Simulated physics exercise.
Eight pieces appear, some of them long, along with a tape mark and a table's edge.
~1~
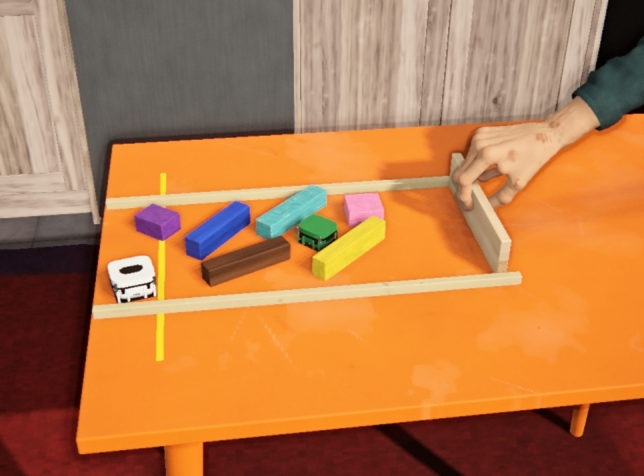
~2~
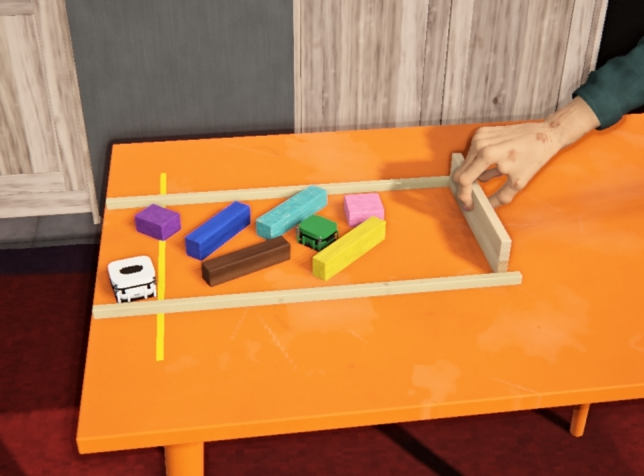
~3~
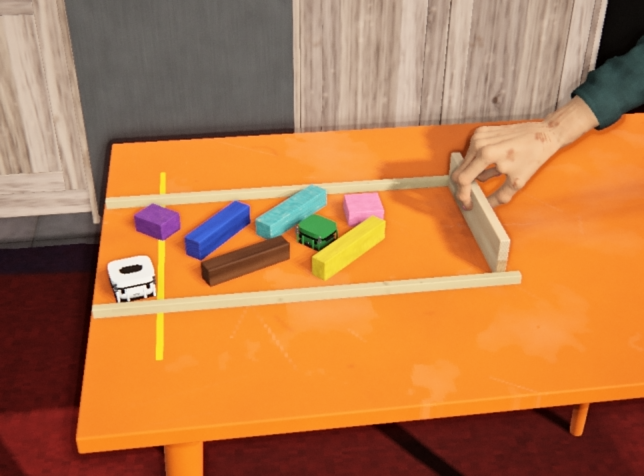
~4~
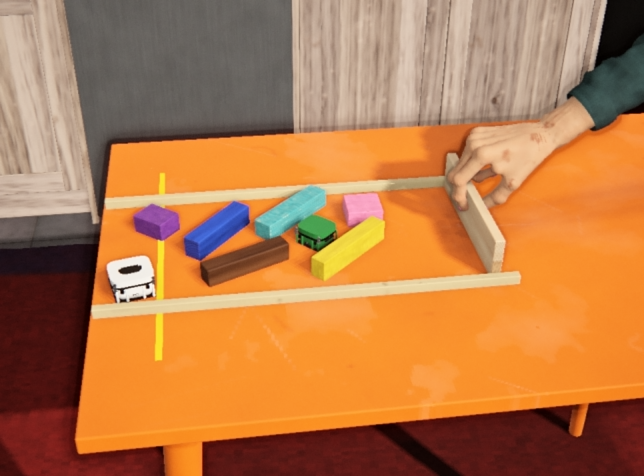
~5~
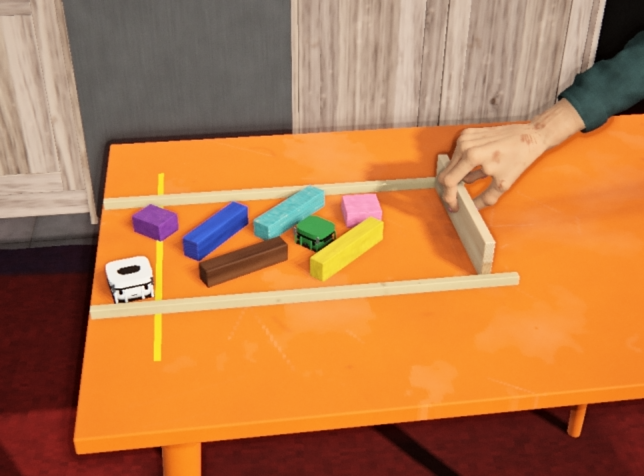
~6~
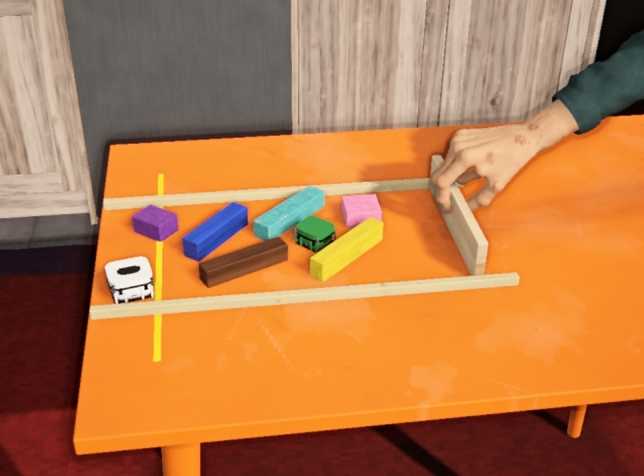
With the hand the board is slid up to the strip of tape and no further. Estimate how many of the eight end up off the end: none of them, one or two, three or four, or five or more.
Pieces that go over the edge: Either three or four.
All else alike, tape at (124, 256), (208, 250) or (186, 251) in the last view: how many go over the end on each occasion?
Tallies in the order given: 6, 0, 2.
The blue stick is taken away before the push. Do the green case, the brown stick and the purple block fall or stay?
The green case: Remains. The brown stick: Remains. The purple block: Drops.
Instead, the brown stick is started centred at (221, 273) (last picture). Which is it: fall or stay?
In the end it hangs on.
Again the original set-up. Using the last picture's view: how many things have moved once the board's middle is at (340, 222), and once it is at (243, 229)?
First 4 and then 8.
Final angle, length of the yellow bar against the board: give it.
I'd put it at about 0°.
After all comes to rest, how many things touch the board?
The count in contact is 2.
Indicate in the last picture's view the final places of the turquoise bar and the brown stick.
Look around (107, 226) for the first and around (105, 281) for the second.
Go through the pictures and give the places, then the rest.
White case (133, 280); purple block (158, 222); blue stick (219, 230); board (477, 211); tape (162, 253), in the first picture.
Purple block (158, 223); board (477, 211), in the second picture.
Blue stick (219, 229); brown stick (246, 260), in the third picture.
White case (132, 280); turquoise bar (291, 212), in the fourth picture.
Purple block (156, 223); pink block (361, 210), in the fifth picture.
White case (130, 281); purple block (155, 223); blue stick (216, 231); board (456, 214); tape (159, 253), in the sixth picture.
Soon after, none off yet; white case at rest near (130, 281); purple block at rest near (155, 223); blue stick at rest near (216, 231).
Then, none off yet; white case at rest near (130, 281); purple block at rest near (155, 223); blue stick moved a little near (202, 229).
Further on, none off yet; white case moved about its own width near (96, 283); purple block moved about its own width near (104, 225); blue stick moved about its own width near (127, 232).
At rest, the number that fall off is three or four; fallen, blue stick, purple block and white case.
